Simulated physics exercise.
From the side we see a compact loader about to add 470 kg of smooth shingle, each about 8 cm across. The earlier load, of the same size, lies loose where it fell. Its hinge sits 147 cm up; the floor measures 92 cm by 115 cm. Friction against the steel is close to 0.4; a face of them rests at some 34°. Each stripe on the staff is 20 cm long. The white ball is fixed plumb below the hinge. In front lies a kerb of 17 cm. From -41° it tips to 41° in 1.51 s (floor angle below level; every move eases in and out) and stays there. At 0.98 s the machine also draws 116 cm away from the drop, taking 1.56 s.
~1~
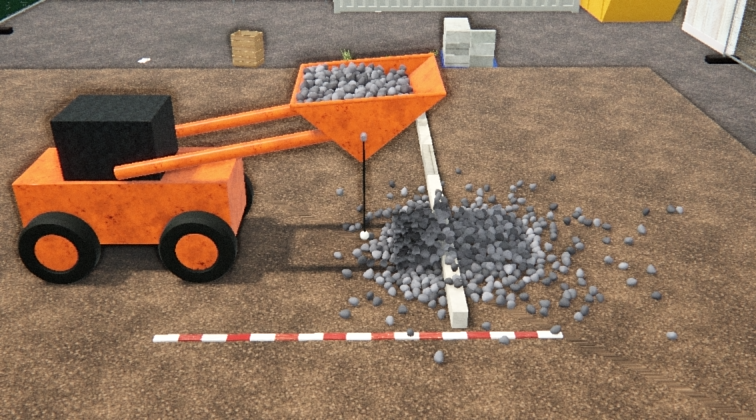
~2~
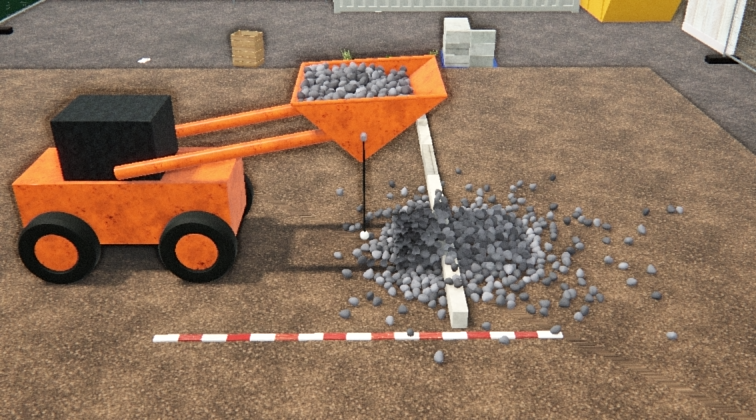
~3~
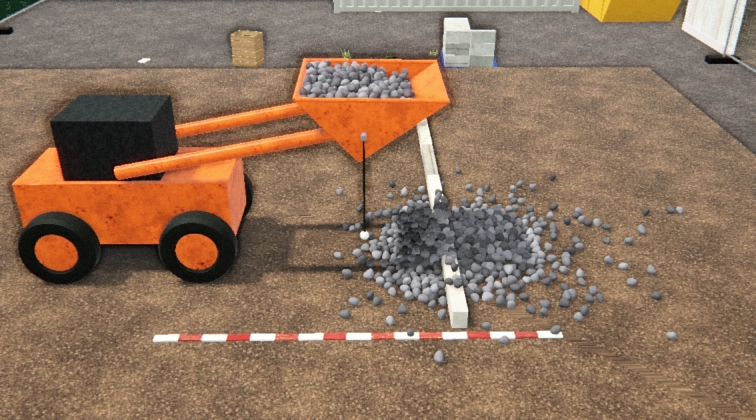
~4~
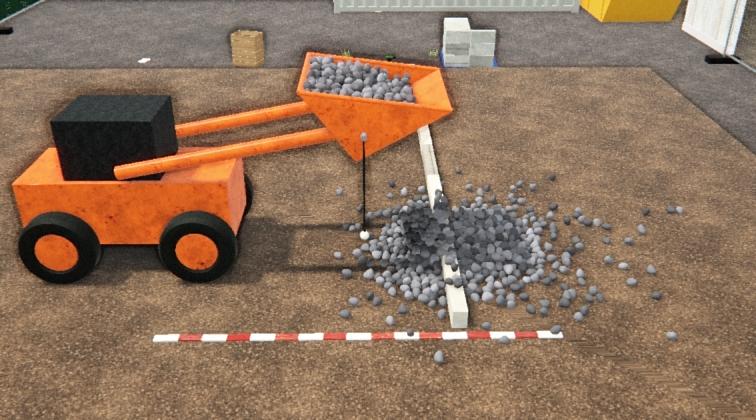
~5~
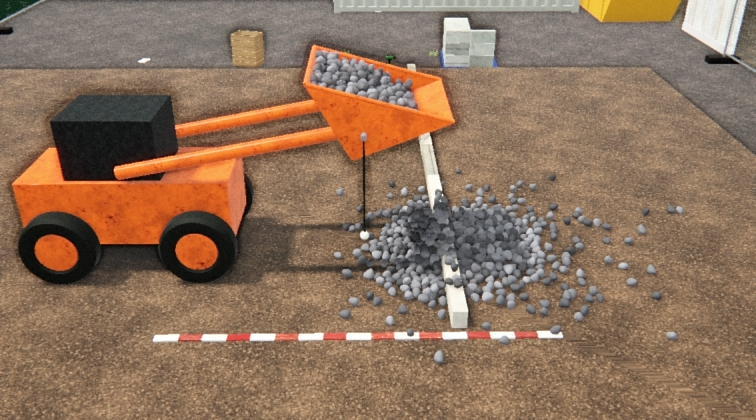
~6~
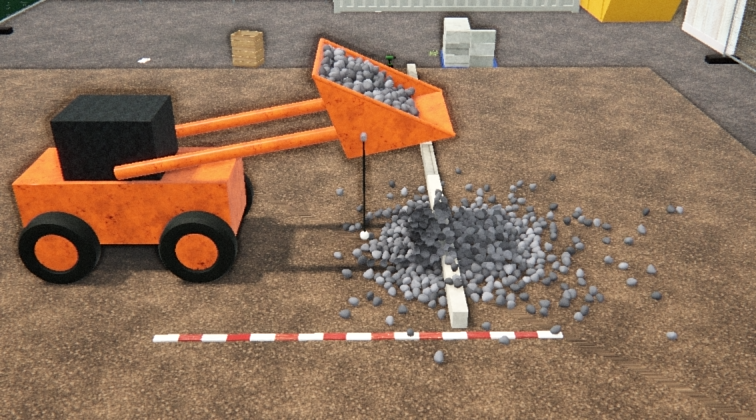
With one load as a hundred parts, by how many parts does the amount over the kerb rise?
About 26 per cent.
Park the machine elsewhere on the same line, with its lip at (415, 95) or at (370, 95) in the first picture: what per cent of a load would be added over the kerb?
First some 5, then 0 per cent.
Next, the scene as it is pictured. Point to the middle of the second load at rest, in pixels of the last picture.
Around (416, 239).
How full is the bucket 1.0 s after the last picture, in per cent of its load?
Roughly 10 per cent is still inside.
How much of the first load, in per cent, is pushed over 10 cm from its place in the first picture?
About 15 per cent.
Then, 0.5 s after the last picture the floor is at 28°; in per cent of one load, 98 in the bucket, 46 on this side of the kerb, 56 over the kerb; the foremost stones are at (668, 240).
Then, 1.0 s after the last picture the floor is at 41°; in per cent of one load, 12 in the bucket, 116 on this side of the kerb, 72 over the kerb; the foremost stones are at (668, 240).
Then, 2.4 s after the last picture the floor is at 41°; in per cent of one load, 0 in the bucket, 118 on this side of the kerb, 82 over the kerb; the foremost stones are at (659, 228).
Then, 5.1 s after the last picture the floor is at 41°; in per cent of one load, 0 in the bucket, 118 on this side of the kerb, 82 over the kerb; the foremost stones are at (659, 228). Net gain over the kerb, 26.
